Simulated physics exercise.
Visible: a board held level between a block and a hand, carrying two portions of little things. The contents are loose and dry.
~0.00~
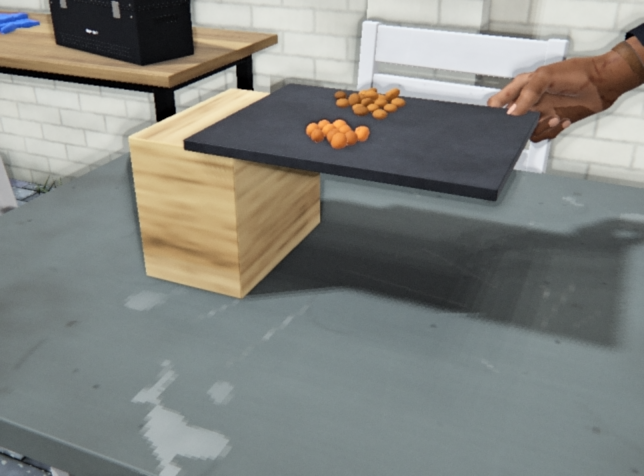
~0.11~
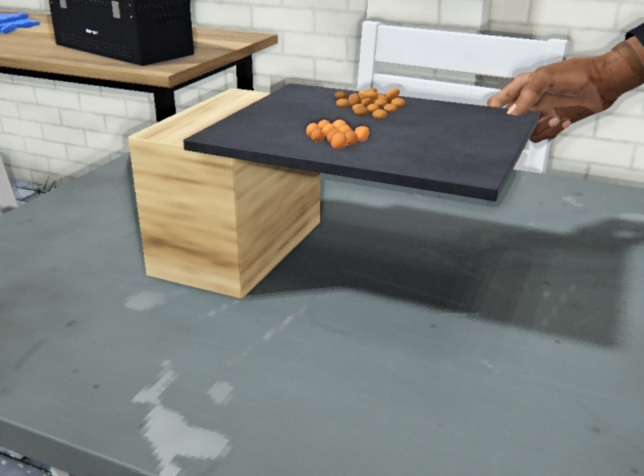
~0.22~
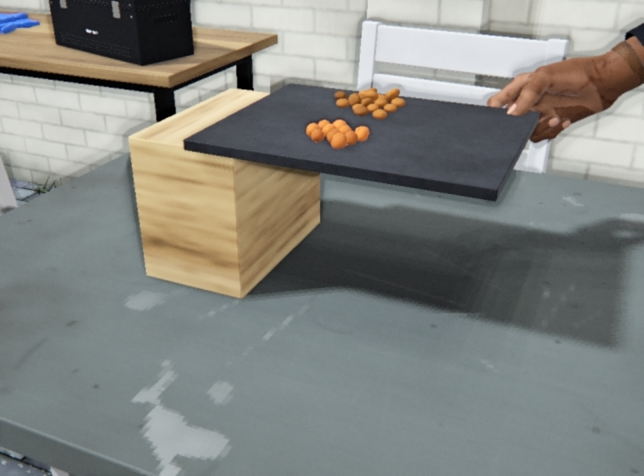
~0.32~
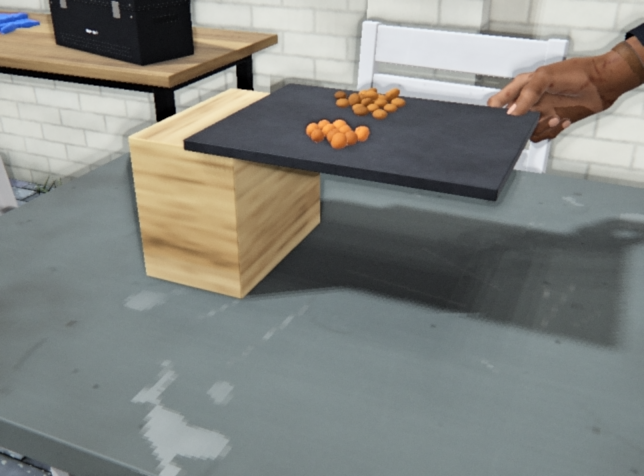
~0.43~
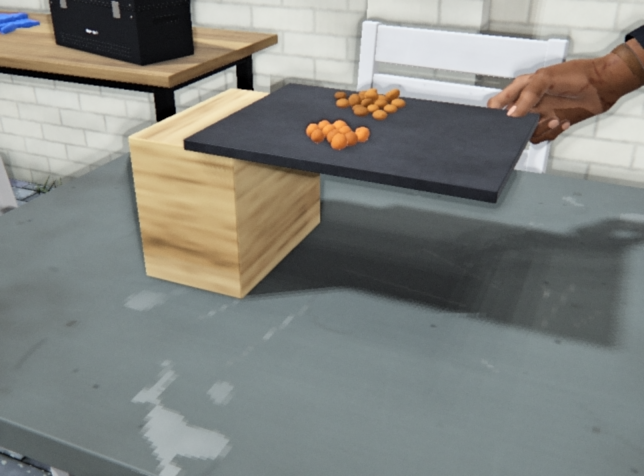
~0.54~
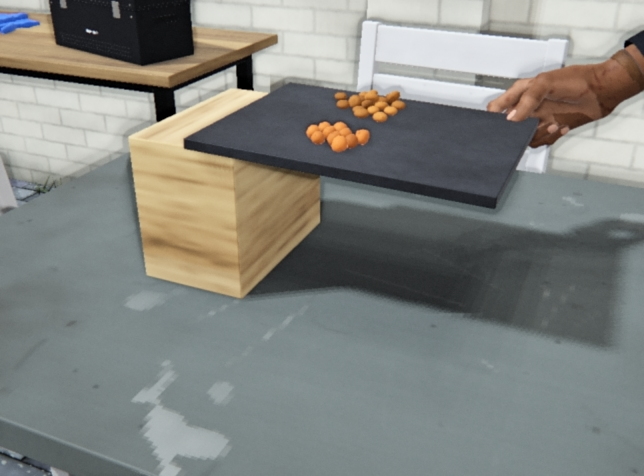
A hand at the right holds one end of a dark board level, its other end resting on a wooden block, with two clusters of small orange-brown pieces on top. The board stays still for most of the clip, then its held end dips very slightly while both clusters stay put.
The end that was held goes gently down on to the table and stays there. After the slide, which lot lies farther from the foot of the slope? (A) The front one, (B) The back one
A, the front one.
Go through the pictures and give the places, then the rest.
In the first frame, held end of the board at (488, 190), level; block at (236, 185), tall, over half the board's length; front lot at (329, 131), a few coated peanuts; back lot at (368, 103), a few bits of cat kibble.
In the second frame, held end of the board at (488, 190), level; back lot at (368, 103).
In the third frame, held end of the board at (488, 190), level; front lot at (329, 131).
In the fourth frame, held end of the board at (488, 190), level; back lot at (368, 103).
In the fifth frame, held end of the board at (488, 192), level; front lot at (329, 132).
In the sixth frame, held end of the board at (487, 197), down by 2°; block at (236, 185); front lot at (330, 133), not moving; back lot at (368, 104), not moving.
After 1.21 s, board sloping at 16°; front lot all still on the board; back lot all still on the board.
After 1.93 s, board sloping at 32°; front lot mostly up to a board's length out; back lot nearly all still on the board.
After 2.78 s, board resting at 41°; front lot mostly up to a board's length out; back lot mostly less than half a board's length out.
At rest (3.0 s), board resting at 41°; front lot mostly up to a board's length out; back lot mostly less than half a board's length out; the front lot has gone farther.
